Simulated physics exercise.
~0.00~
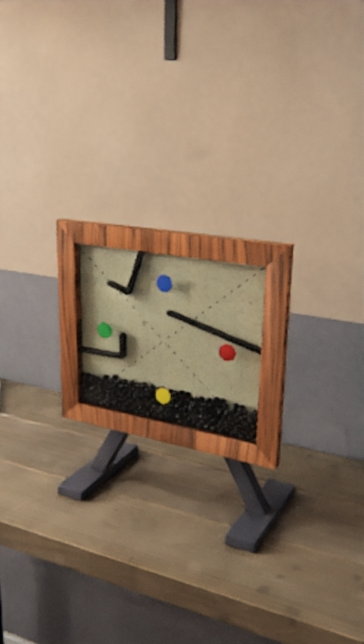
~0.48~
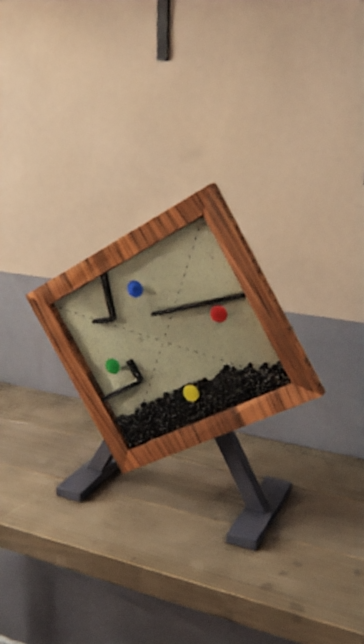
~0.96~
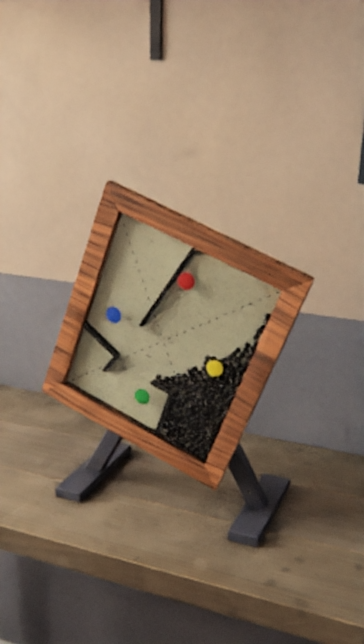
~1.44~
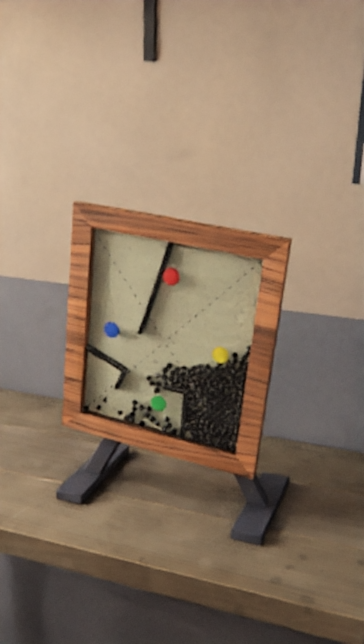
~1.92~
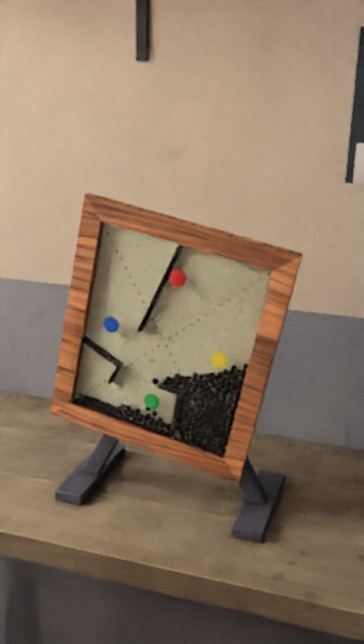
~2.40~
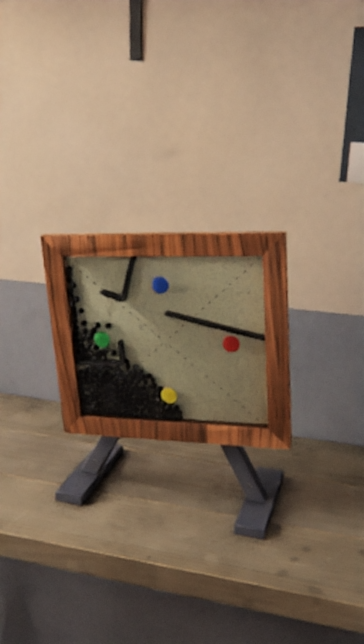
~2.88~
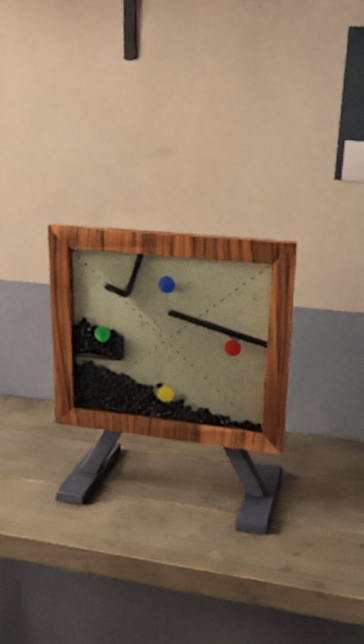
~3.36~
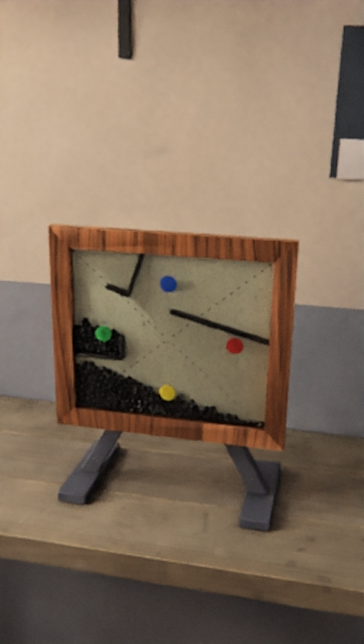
We see a wood-framed, windowed box of black beads on a stand turn anticlockwise nearly a quarter turn, the beads sliding to the lower right, then swing back level, throwing them left, where some stay on a ledge by the green dot above a sloping pile.
